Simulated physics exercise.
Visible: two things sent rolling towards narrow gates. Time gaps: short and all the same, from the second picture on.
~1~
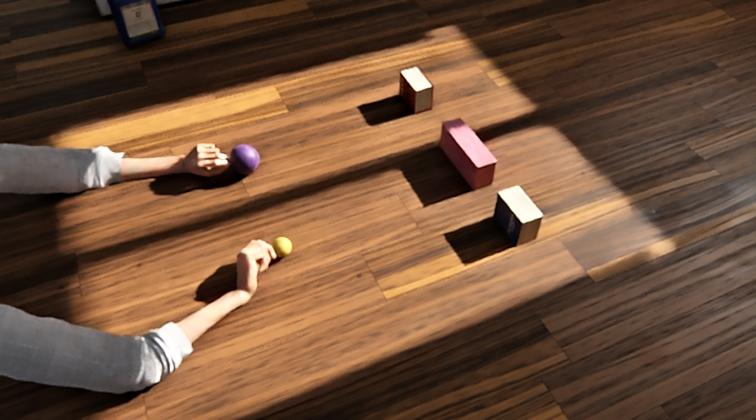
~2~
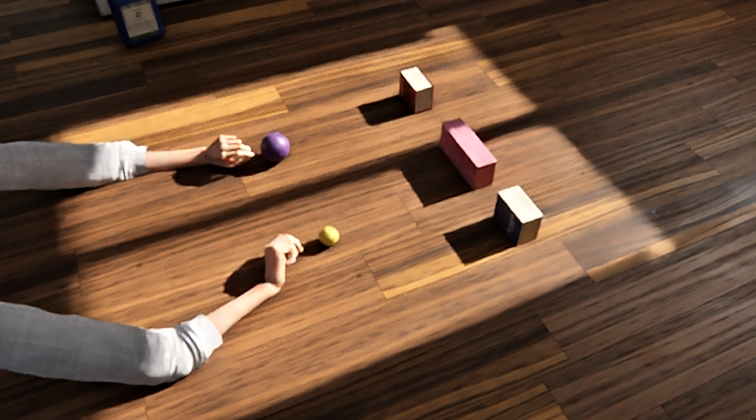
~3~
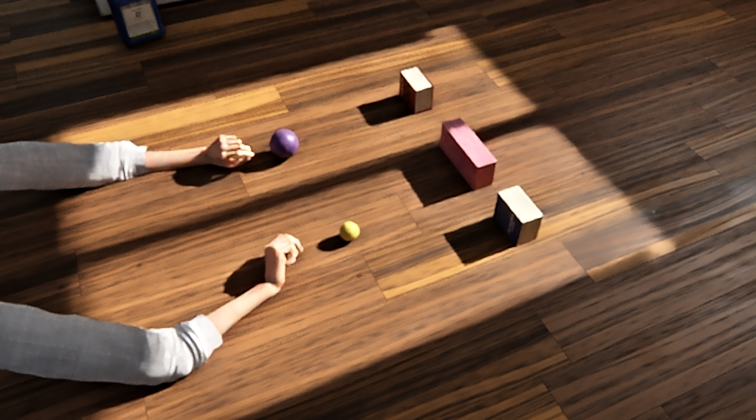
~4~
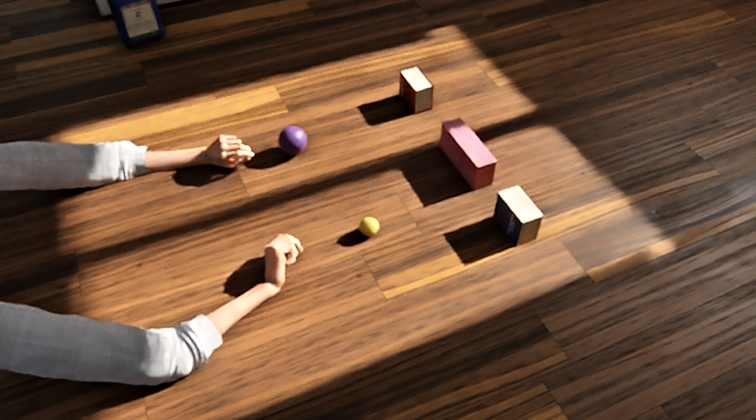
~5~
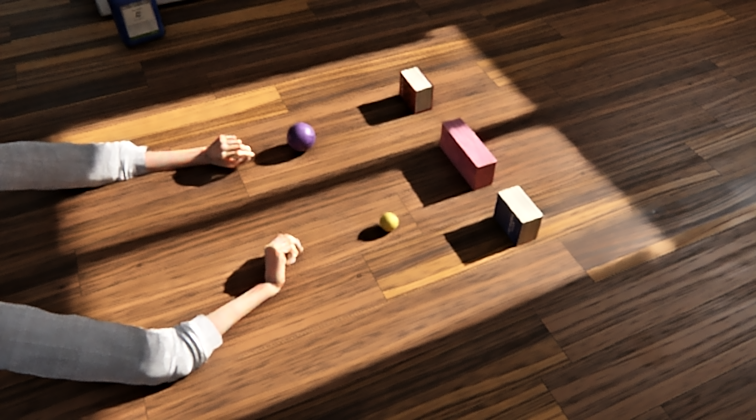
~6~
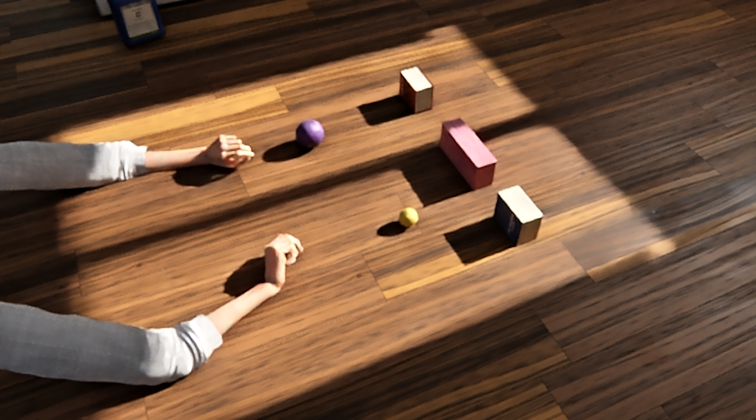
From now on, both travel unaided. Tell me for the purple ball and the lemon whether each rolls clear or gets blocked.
Here the purple ball gets blocked, the lemon rolls clear.
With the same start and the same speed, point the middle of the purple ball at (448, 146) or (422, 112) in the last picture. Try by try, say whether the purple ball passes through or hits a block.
So, first it runs into a block, then it goes between the blocks.
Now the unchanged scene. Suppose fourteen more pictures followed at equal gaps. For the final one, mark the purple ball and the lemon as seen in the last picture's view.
Purple ball: (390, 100); lemon: (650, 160).
Then, 0.54 s after the last picture, purple ball coming back near (393, 99); lemon heading on near (639, 163).
By the end, the purple ball is stopped; the lemon gets between the blocks.
